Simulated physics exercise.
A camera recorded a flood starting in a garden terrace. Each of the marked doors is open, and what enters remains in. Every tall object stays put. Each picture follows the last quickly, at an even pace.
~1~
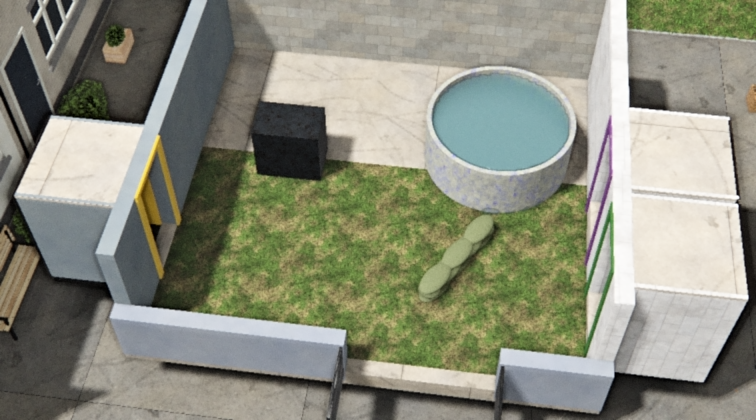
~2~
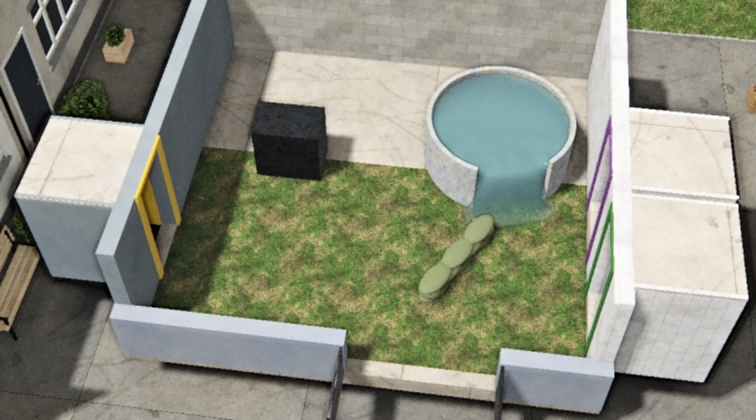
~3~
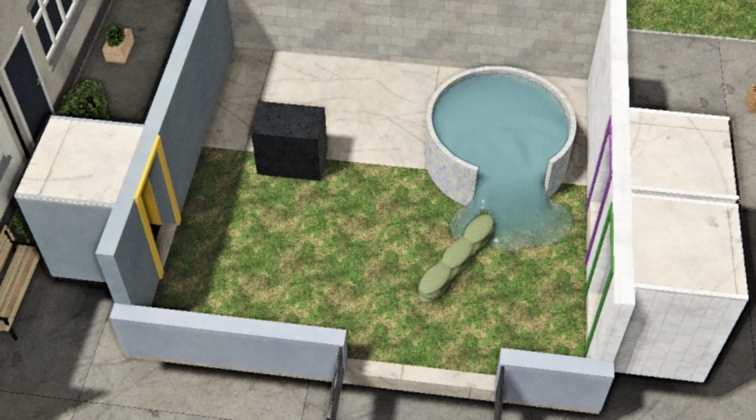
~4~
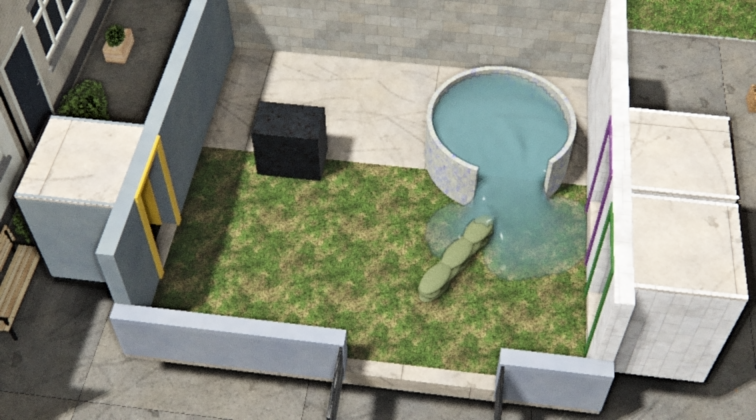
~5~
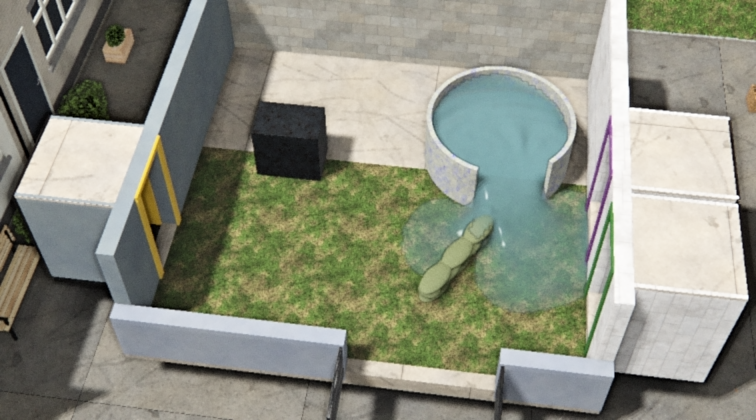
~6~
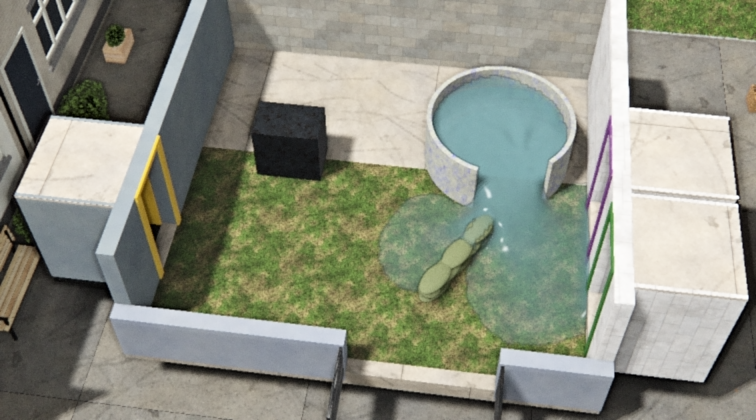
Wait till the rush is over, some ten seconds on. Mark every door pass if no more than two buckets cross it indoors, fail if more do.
Marks: Purple door pass, yellow door fail, green door fail.
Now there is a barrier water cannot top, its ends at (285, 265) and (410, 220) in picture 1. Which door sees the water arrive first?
Answer: The one in purple.
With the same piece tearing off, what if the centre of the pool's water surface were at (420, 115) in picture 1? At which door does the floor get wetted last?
That would be the yellow-painted one, I think.
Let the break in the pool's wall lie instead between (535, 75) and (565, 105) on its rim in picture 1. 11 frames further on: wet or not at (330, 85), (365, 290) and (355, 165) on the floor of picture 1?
One after the other: Flooded, no water, not flooded.
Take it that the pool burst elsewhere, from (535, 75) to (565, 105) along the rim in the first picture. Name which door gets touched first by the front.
It's the purple one.
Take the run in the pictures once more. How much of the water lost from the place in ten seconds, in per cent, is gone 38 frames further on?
I'd estimate some 65 per cent.
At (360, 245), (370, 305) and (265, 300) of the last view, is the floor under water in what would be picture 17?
In turn: Under water, covered, dry.
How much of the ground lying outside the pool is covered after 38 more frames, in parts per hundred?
It comes out near 75 percent.
A moment on, water covers 30 % of the floor; the purple door wet at the sill, nothing in, the yellow door not reached, the green door under two buckets in.
Next, water covers 40 % of the floor; the purple door under two buckets in, the yellow door not reached, the green door over two buckets in.
Then, water covers 55 % of the floor; the purple door under two buckets in, the yellow door not reached, the green door far over two buckets in.
Later, water covers 75 % of the floor; the purple door under two buckets in, the yellow door under two buckets in, the green door far over two buckets in.
In the end, water covers 95 % of the floor; the purple door under two buckets in, the yellow door over two buckets in, the green door far over two buckets in.
